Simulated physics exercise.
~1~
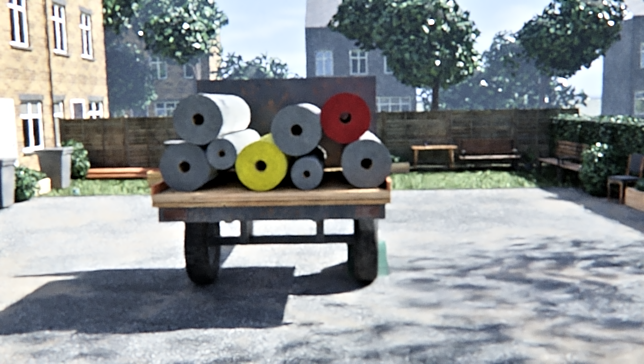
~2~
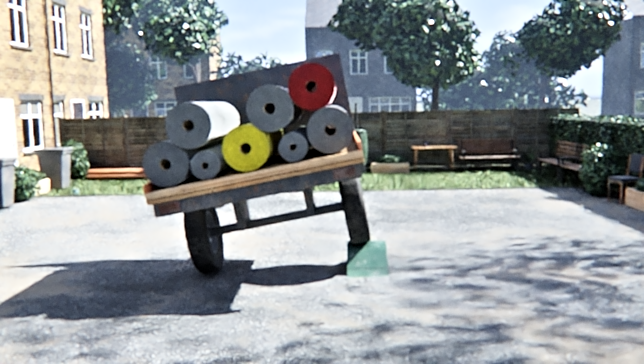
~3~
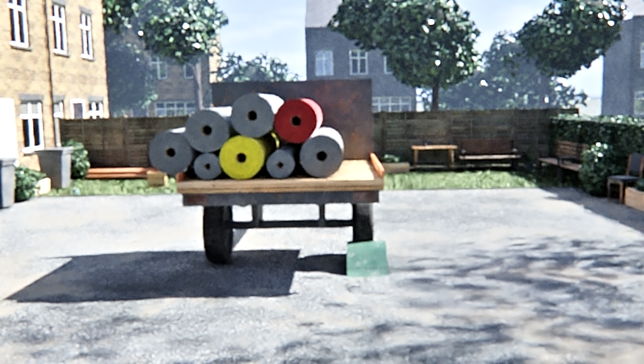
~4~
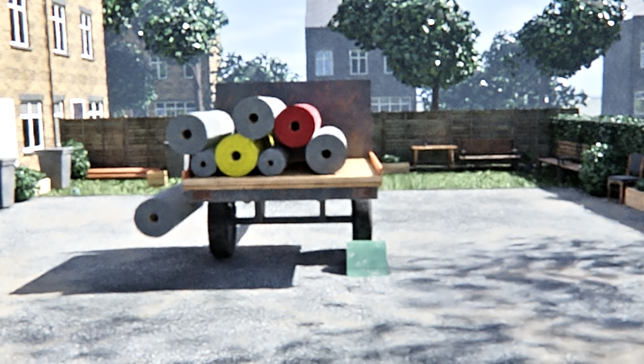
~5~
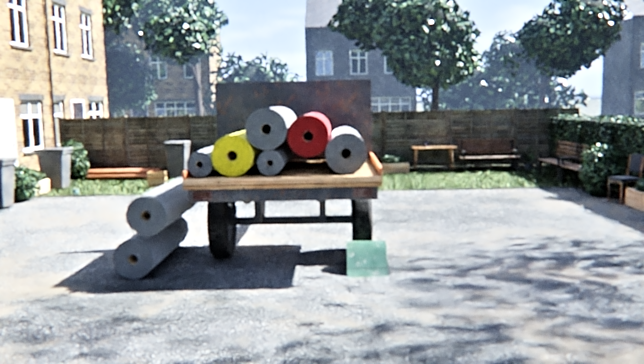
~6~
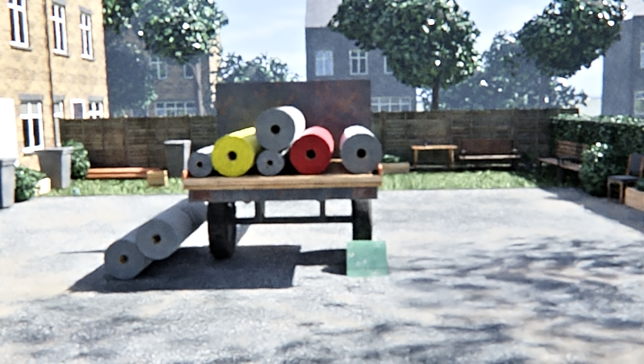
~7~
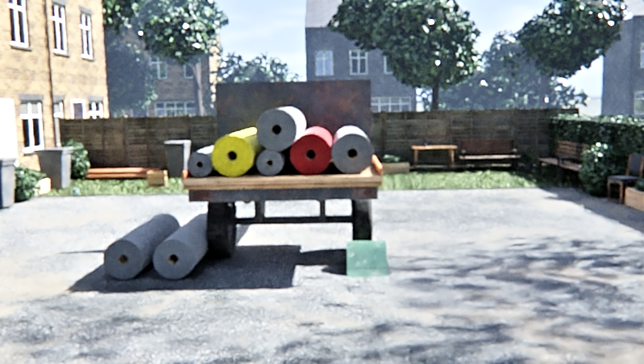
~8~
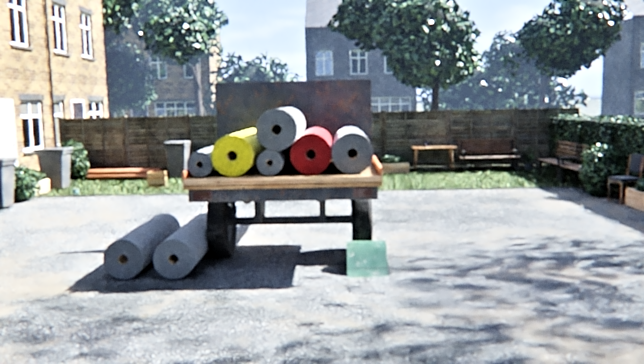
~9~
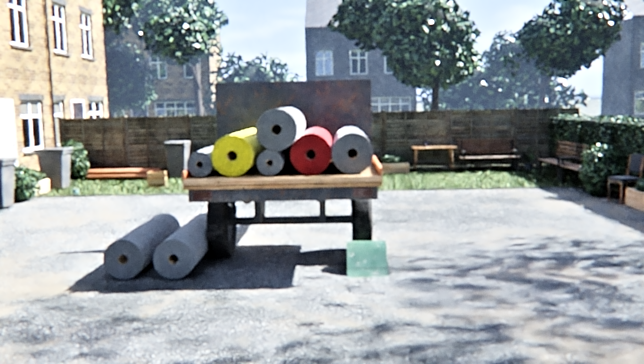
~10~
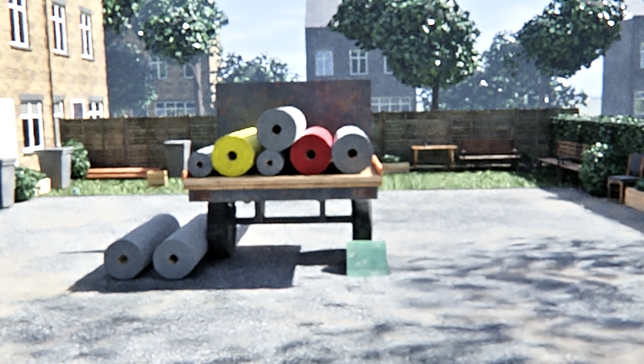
Cart of rolls tilting left over a green ramp, two grey rolls dropping off the left, yellow and red staying aboard.
